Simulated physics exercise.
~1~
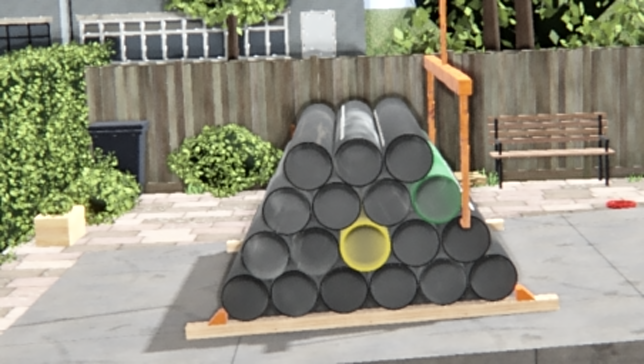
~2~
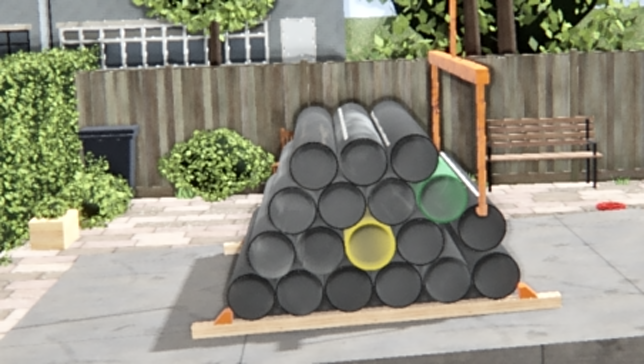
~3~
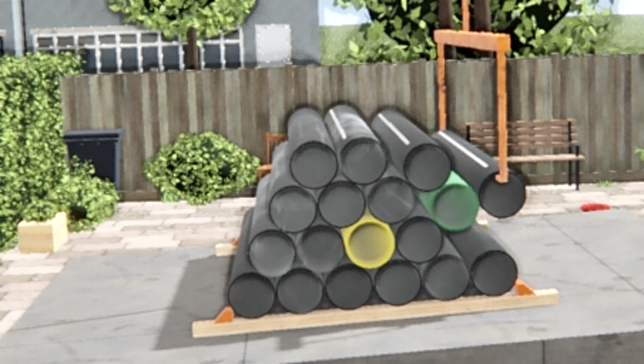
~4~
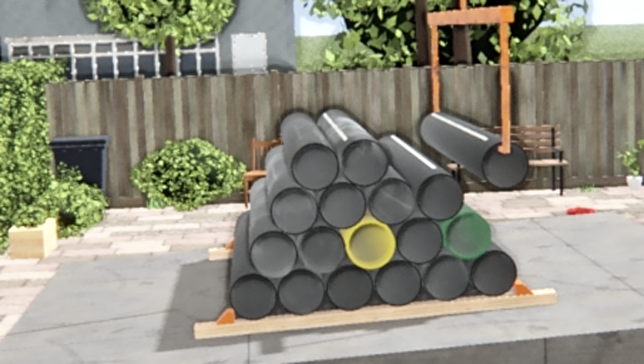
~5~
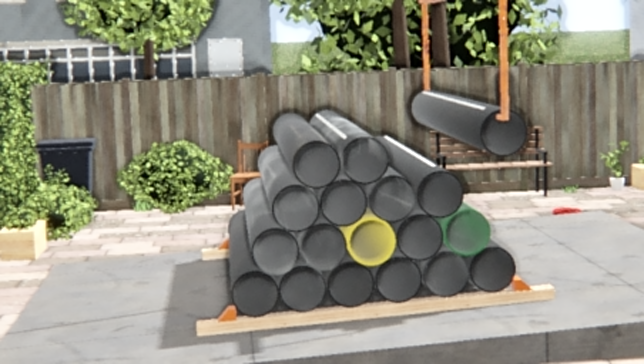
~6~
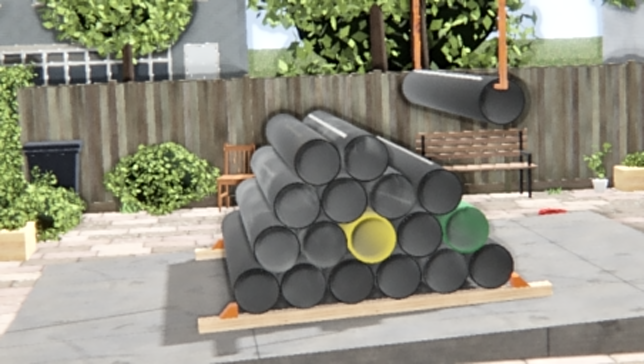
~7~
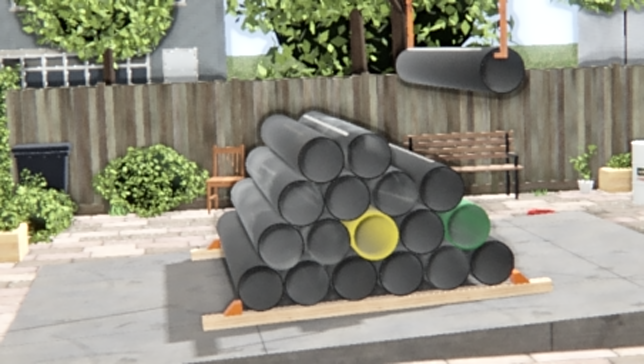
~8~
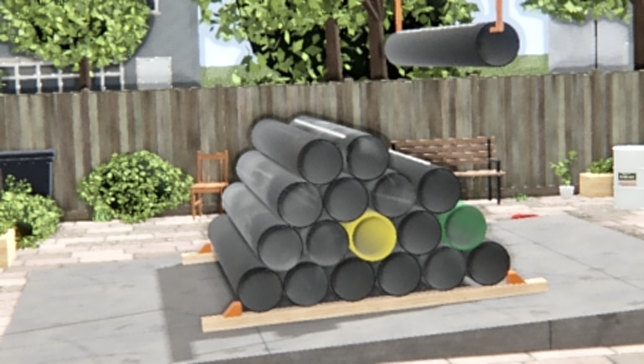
A pyramid of dark, hollow pipes stands end-on to the viewer on pale timber bearers with orange wedges, on a grey concrete pad before a wooden fence and a bench. One pipe low in the middle is yellow, and a green one sits at the right edge, higher up. An orange lifting beam draws out the dark pipe just below the green one, moving right and upward. The green pipe rolls down into the gap, and the top right pipe drops into its old place. As the view drifts slightly, the lifted pipe ends hanging high above the settled stack, with yellow unmoved.
